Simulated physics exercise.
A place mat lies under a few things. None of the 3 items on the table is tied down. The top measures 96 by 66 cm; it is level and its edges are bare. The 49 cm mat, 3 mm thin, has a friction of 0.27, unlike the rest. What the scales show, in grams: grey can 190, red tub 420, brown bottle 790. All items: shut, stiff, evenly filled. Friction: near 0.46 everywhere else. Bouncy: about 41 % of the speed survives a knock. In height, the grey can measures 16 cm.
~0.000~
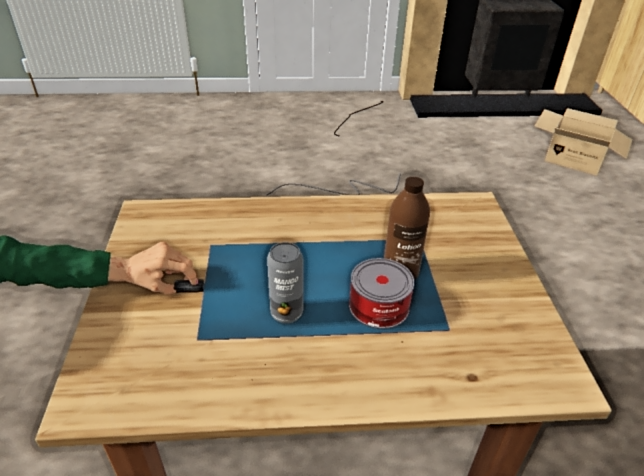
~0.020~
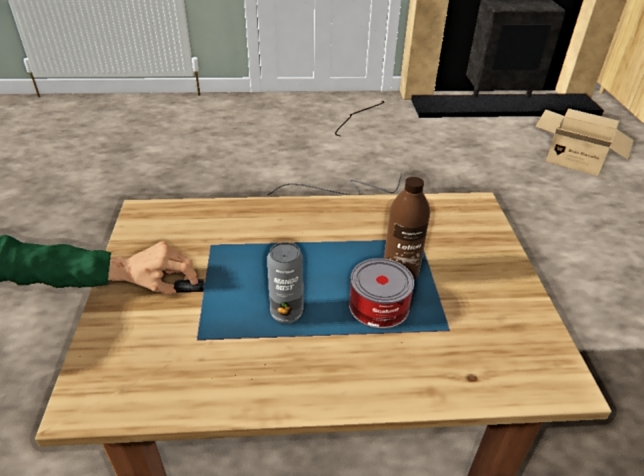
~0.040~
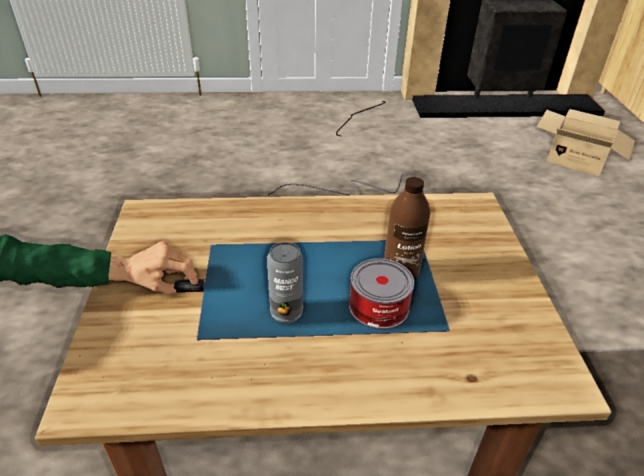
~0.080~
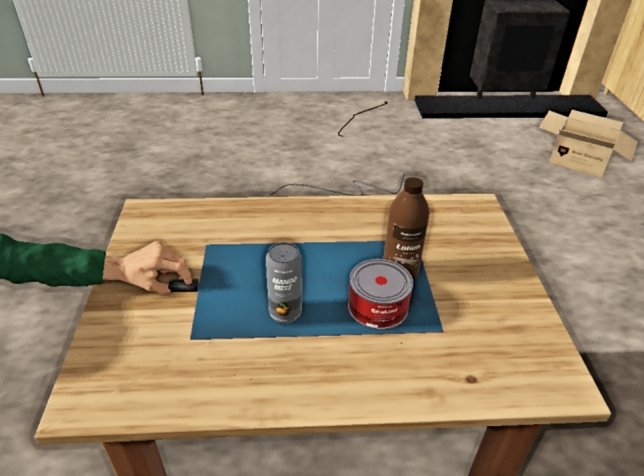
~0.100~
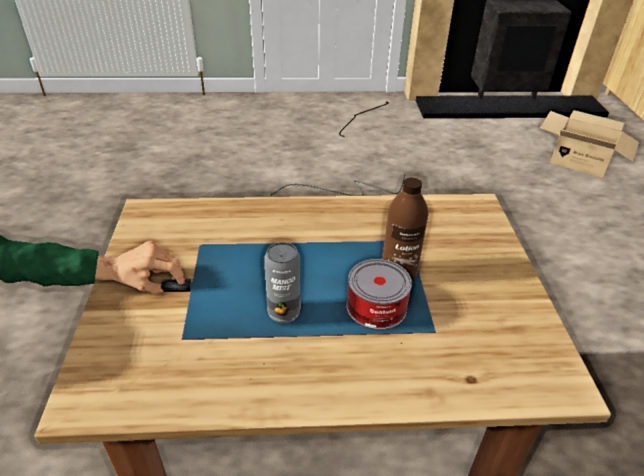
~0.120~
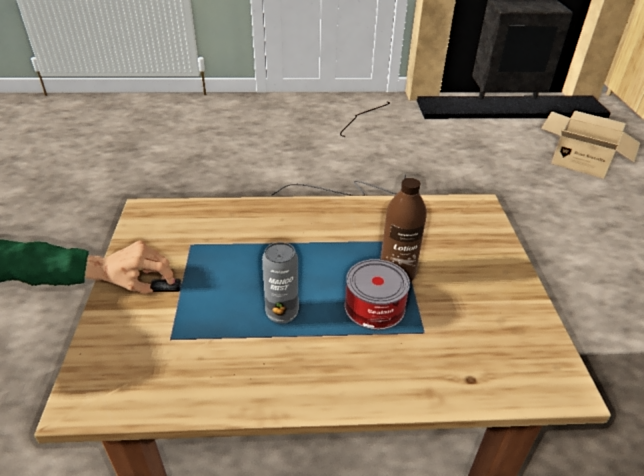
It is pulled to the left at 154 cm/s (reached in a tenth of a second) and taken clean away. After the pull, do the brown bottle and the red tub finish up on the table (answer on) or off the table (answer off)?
Brown bottle: On, red tub: On.
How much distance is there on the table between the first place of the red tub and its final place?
I'd say about 7 cm between start and finish.
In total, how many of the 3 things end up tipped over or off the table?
I count 1.
Around 0.32 s, mat out by 35 cm; red tub shifted 7 cm near (344, 296); brown bottle at 3° to upright near (390, 232); grey can shifted 10 cm.
Around 0.52 s, mat out by 66 cm; red tub shifted 7 cm near (344, 296); brown bottle shifted 3 cm near (391, 232); grey can shifted 29 cm.
Around 0.82 s, mat out by 97 cm; grey can now off the table; red tub shifted 7 cm near (344, 296); brown bottle shifted 3 cm near (393, 232).
Around 1.12 s, mat out by 97 cm; red tub shifted 7 cm near (344, 296); brown bottle shifted 3 cm near (393, 232).
Finally (1.3 s), off the table, grey can; not toppled but over 6 cm from the start, red tub; brown bottle still in place (within 6 cm). Final places as that camera would see them, brown bottle near (393, 232), red tub near (344, 296).
